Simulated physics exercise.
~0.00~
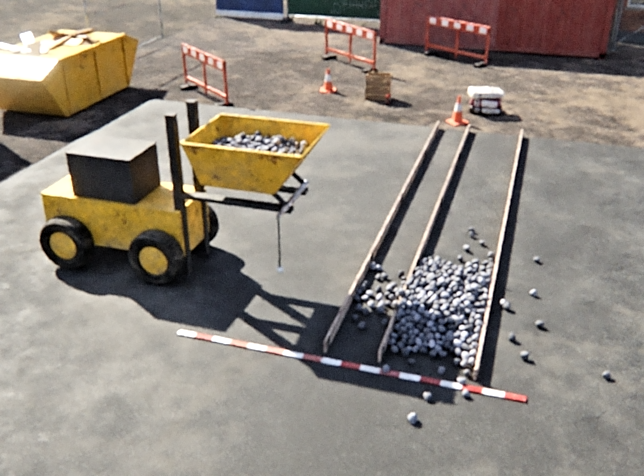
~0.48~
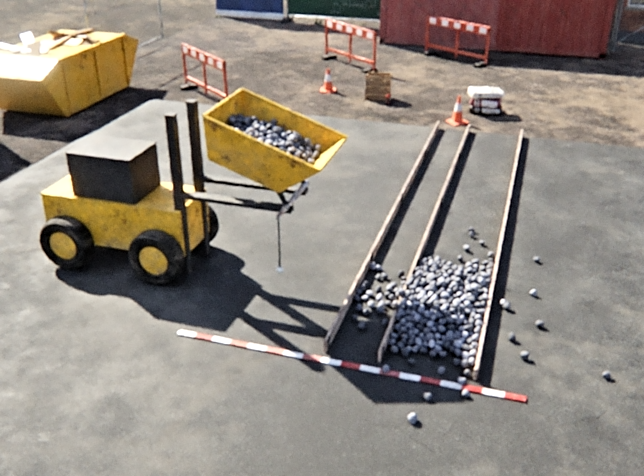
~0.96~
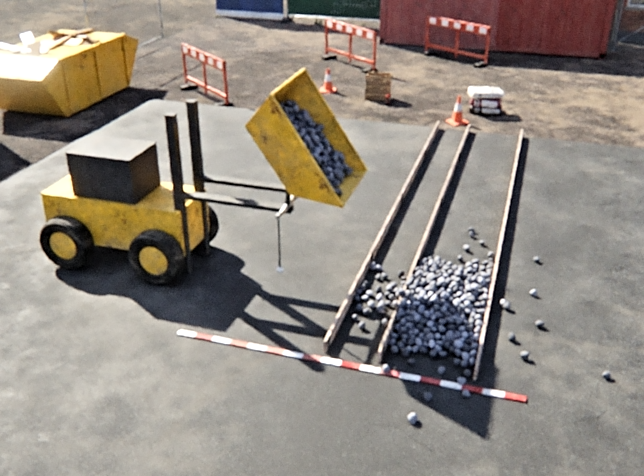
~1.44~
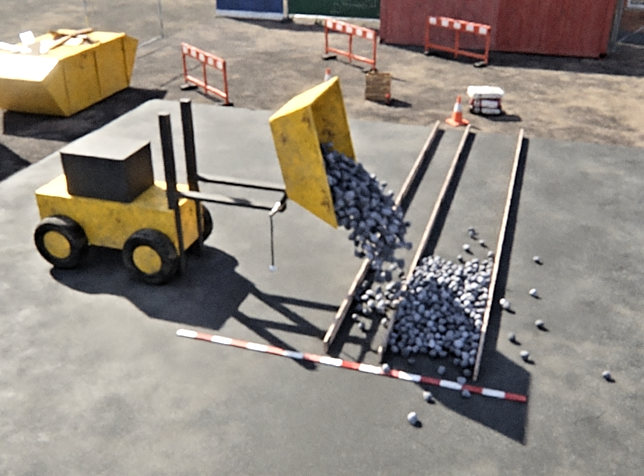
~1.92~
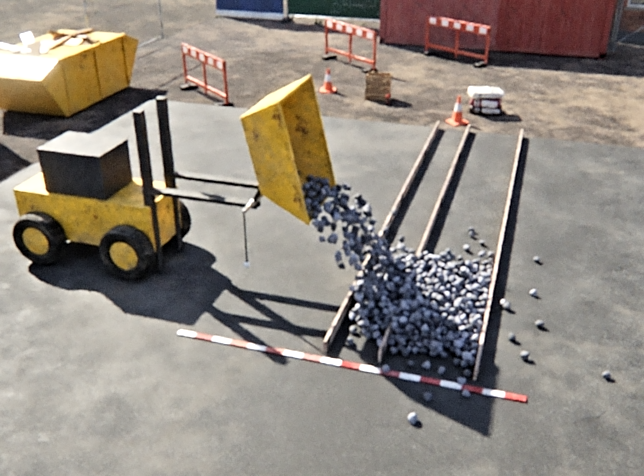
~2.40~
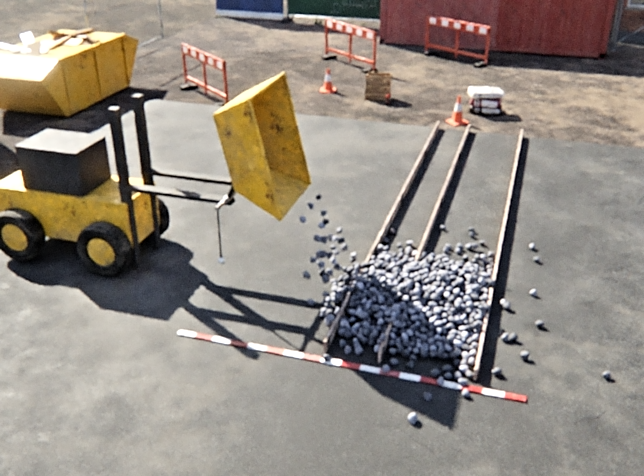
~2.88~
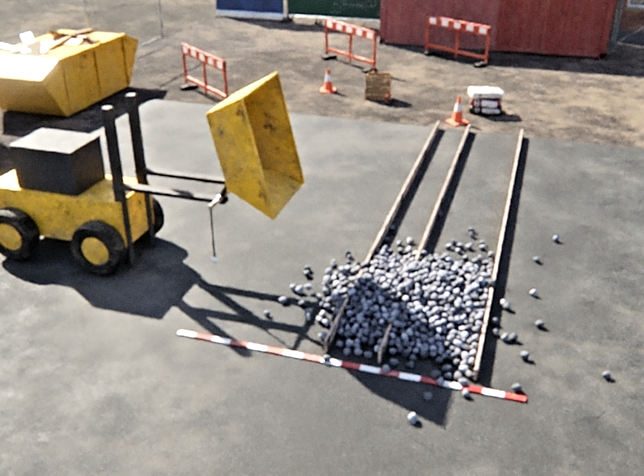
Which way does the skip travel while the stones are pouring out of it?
It moves to the left, carried along as the forklift backs away from the planks.
